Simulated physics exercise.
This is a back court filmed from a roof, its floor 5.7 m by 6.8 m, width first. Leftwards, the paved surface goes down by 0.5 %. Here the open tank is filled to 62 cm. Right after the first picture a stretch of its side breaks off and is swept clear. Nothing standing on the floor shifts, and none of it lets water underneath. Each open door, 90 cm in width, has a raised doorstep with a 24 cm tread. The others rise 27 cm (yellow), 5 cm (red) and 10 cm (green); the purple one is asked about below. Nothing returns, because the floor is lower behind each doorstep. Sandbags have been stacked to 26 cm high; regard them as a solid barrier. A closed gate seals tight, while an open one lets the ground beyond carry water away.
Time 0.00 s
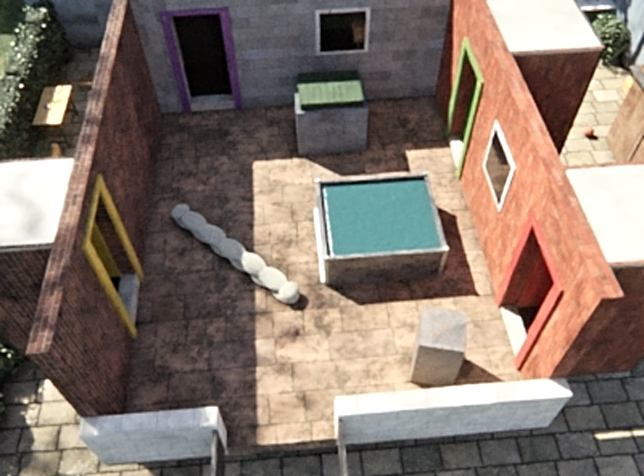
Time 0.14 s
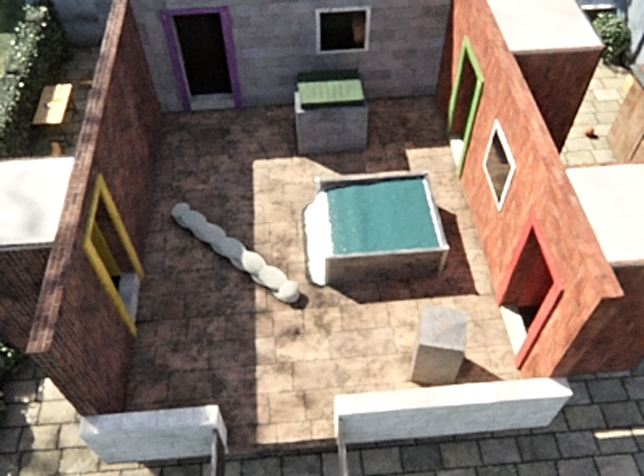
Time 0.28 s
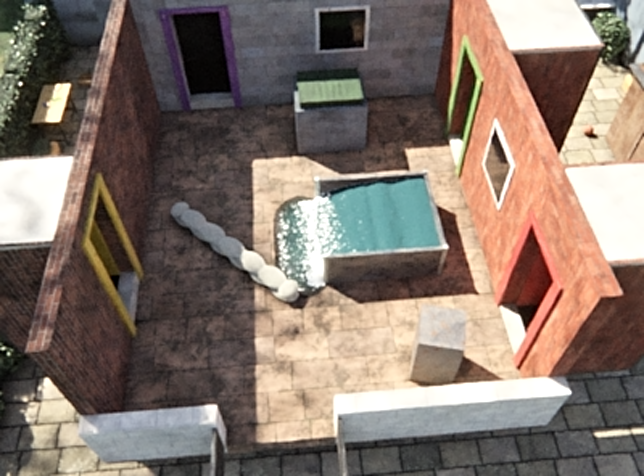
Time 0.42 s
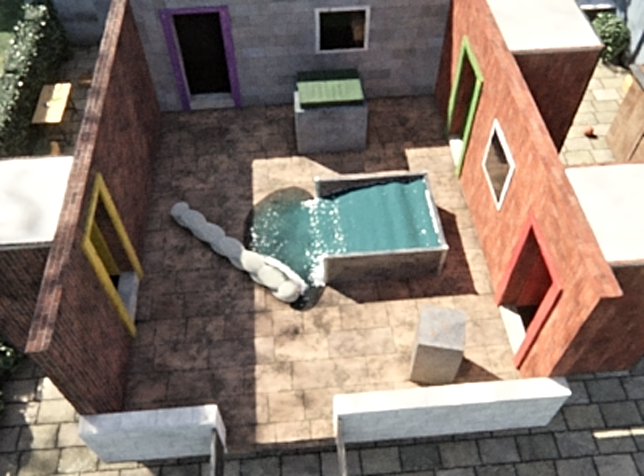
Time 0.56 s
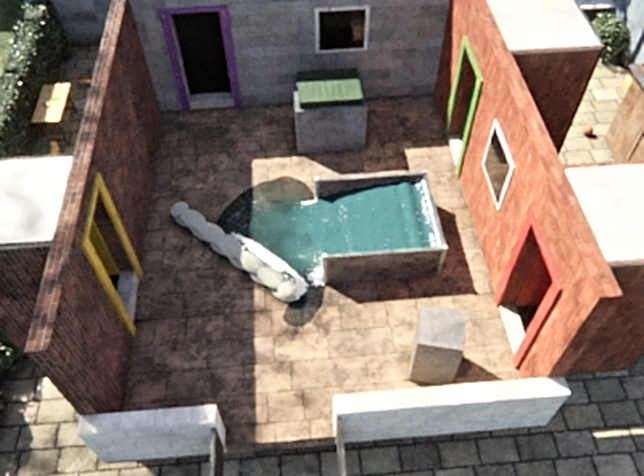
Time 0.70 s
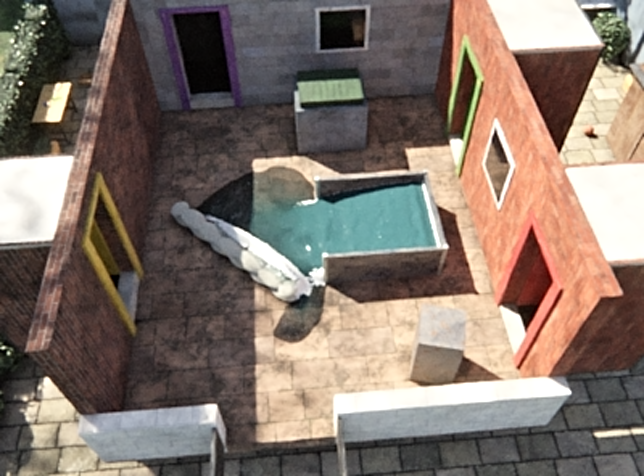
Blue-green water breaks out through the left side of a rectangular open tank in a walled, paved court, seen from high above by a still camera. A purple-edged doorway stands at the back, a yellow one at left, green and red ones at right, with a pale block in front. The water pours left in a white, foaming sheet, reaches the pale, lumpy row of sandbags and spreads along it.
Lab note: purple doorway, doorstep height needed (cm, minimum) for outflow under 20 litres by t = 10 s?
Approx. 22 cm.
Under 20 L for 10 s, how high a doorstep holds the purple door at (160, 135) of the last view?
Around 23 cm would do it.
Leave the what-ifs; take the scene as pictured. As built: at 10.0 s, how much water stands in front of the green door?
Roughly 3.0 cm deep.
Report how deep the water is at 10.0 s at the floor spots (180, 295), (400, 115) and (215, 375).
The three readings, in order, are 1, 4 and 5 cm.
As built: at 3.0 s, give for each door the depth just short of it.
In cm: Yellow 5, red 0, green 0, purple 27.
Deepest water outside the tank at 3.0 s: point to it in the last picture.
At about pixel (170, 114).
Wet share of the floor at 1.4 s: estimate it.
About 25 per cent.
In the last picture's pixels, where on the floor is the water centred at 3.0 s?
Around (255, 201).
After 1.4 s water covers 25 % of the floor, deepest (38 cm) near (284, 272); it has not reached the purple door.
After 3.0 s water covers 40 % of the floor, deepest (38 cm) near (170, 114); 27 cm at the purple door, 7 litres in over its 19 cm doorstep.
After 10.0 s water covers 90 % of the floor, deepest (8 cm) near (380, 199); 8 cm at the purple door, 35 litres in over its 19 cm doorstep.
At the purple door as built, the water arrived by 2.3 s and peaked near 27 cm at 3.0 s.
With a doorstep of 19 cm, 35 litres would have come in within the 10 s; with 25.5 cm, 7 litres. So under 20 litres takes about 22 cm.
